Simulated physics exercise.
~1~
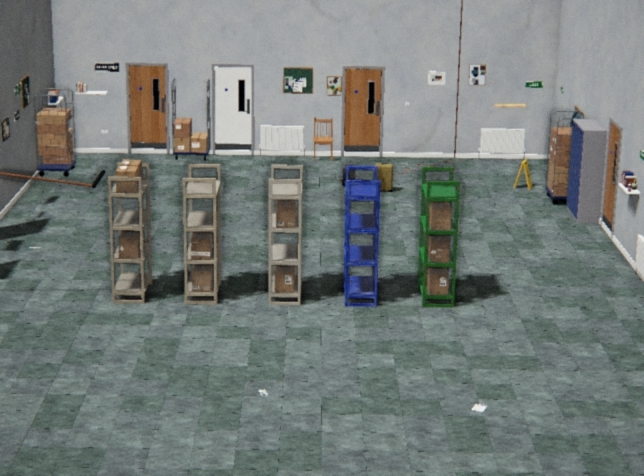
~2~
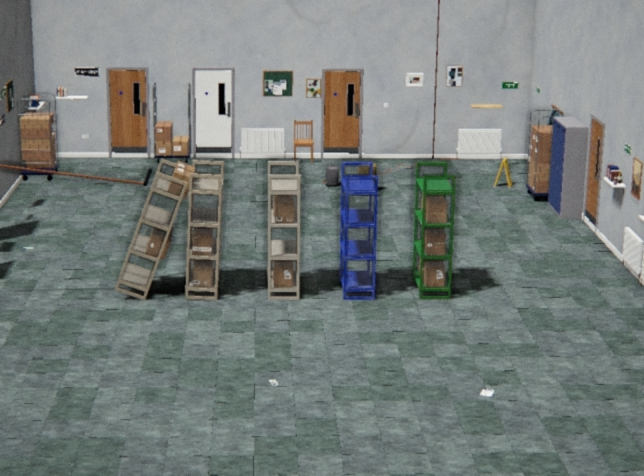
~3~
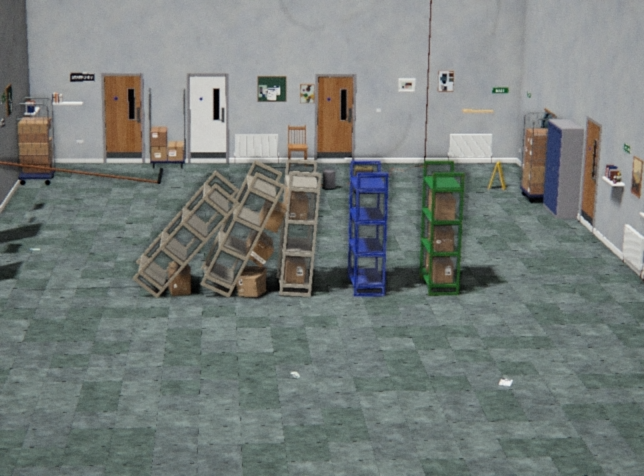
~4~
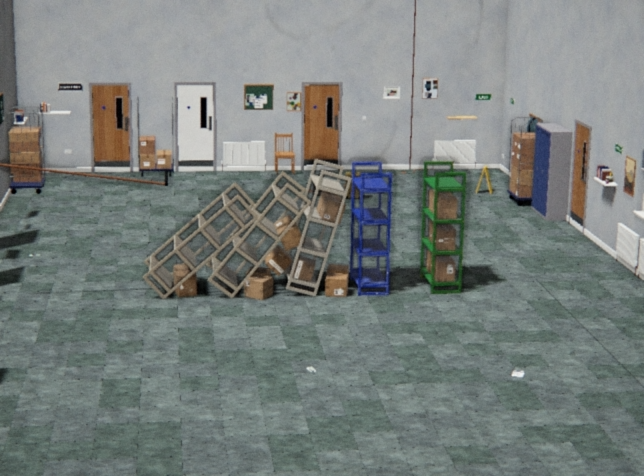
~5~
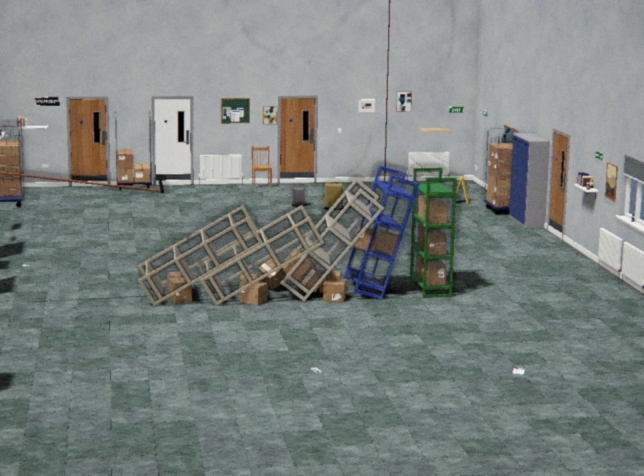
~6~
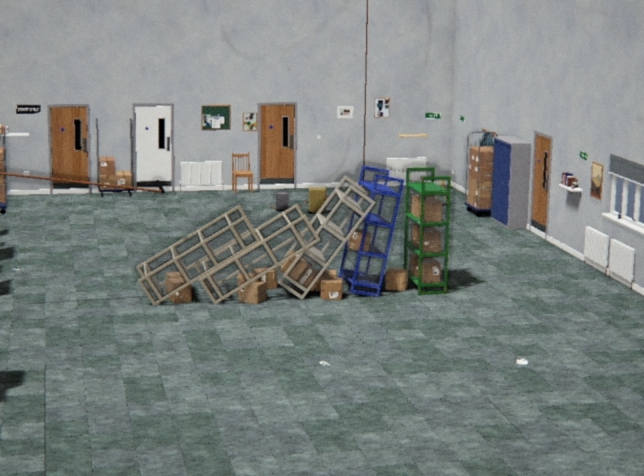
In the video, five shelving racks holding cartons stand in a row until the leftmost tips right, toppling the next two in turn and spilling cartons, and the third knocks the blue rack, which ends leaning slightly while the green rack stays upright.
